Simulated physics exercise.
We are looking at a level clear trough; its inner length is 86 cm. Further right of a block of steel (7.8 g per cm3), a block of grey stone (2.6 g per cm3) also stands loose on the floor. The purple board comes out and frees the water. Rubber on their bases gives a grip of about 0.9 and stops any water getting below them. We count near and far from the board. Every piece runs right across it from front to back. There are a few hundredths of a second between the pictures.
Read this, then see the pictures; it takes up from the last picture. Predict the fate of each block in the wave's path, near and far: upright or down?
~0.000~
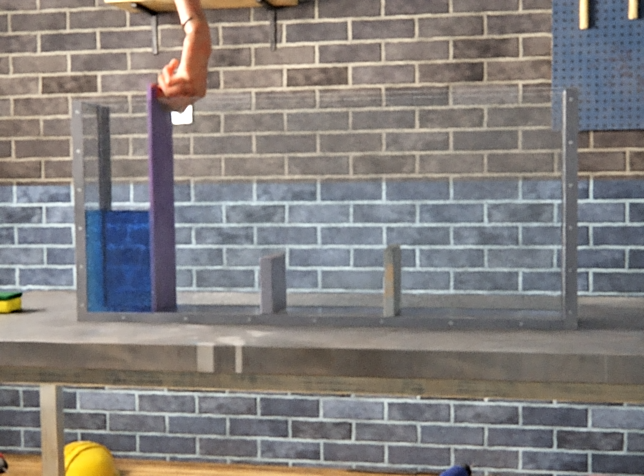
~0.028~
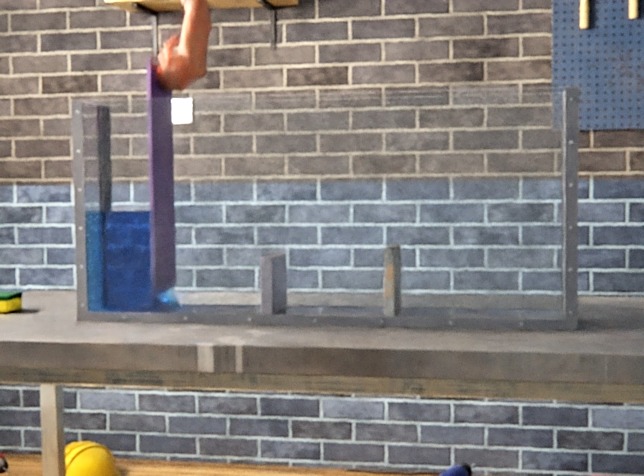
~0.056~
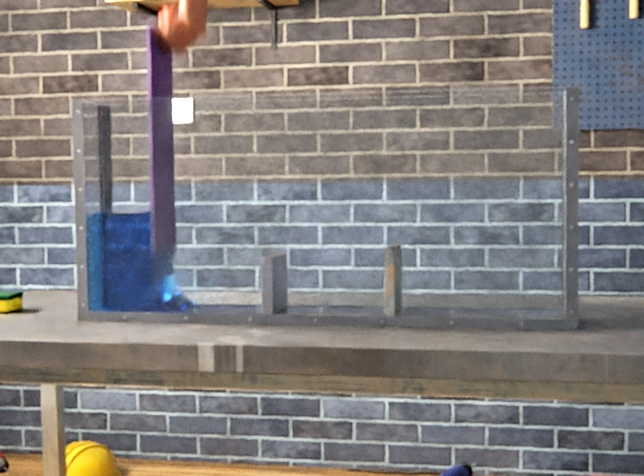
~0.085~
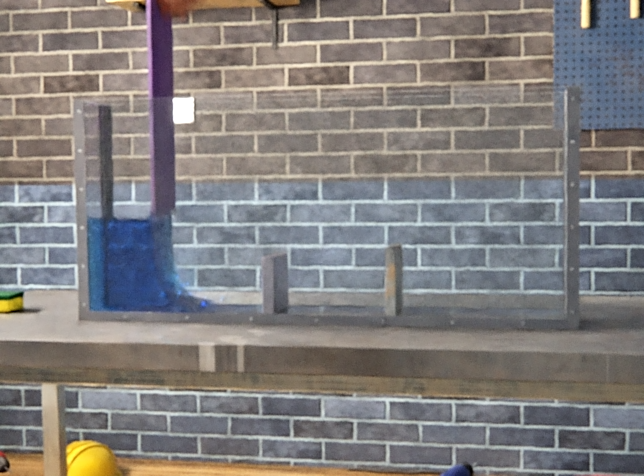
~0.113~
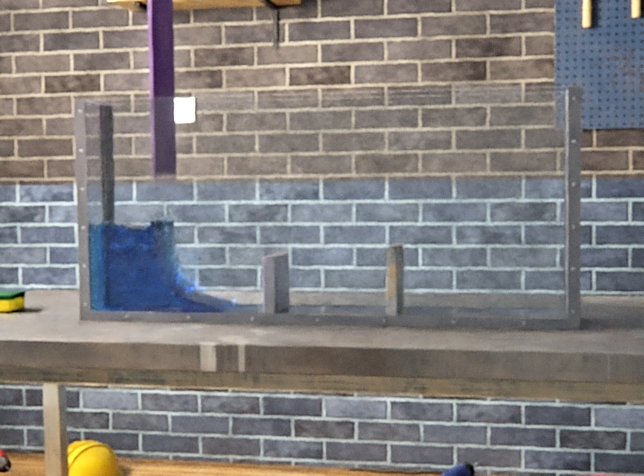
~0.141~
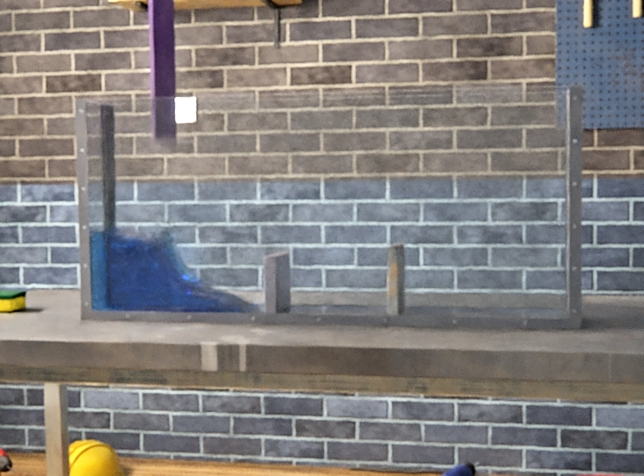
The near one is going to tumble; the far one is going to tumble.
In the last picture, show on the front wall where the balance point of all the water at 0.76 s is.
The balance point lies roughly at pixel (241, 296).
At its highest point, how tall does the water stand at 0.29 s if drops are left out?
Roughly 22.0 cm up.
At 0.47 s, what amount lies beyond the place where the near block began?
Close to 28 in a hundred.
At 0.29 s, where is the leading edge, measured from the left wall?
Roughly 34 cm out.
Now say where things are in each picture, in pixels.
In the first picture, level at the left end (91, 212); front at (151, 311); board bottom (154, 312); the near block's top is at (265, 261); the far block's top is at (388, 252).
In the second picture, level at the left end (91, 213); front at (161, 311); board bottom (153, 290).
In the third picture, level at the left end (91, 215); front at (175, 311); board bottom (153, 253).
In the fourth picture, level at the left end (93, 220); front at (193, 311); board bottom (153, 215).
In the fifth picture, level at the left end (94, 227); front at (212, 311); board bottom (153, 178).
In the sixth picture, level at the left end (95, 234); front at (234, 311); the board is clear; the near block's top is at (269, 259); the far block's top is at (392, 250).
After 0.29 s the front has run 34 cm from the left wall, the near block leans 5° and the far block is upright.
After 0.47 s the near block leans 35° and the far block is upright.
After 0.76 s the near block lies flat and the far block leans 22°.
In the end the near block lies flat and the far block lies flat; 31 per cent of the water is past where the far block first stood.
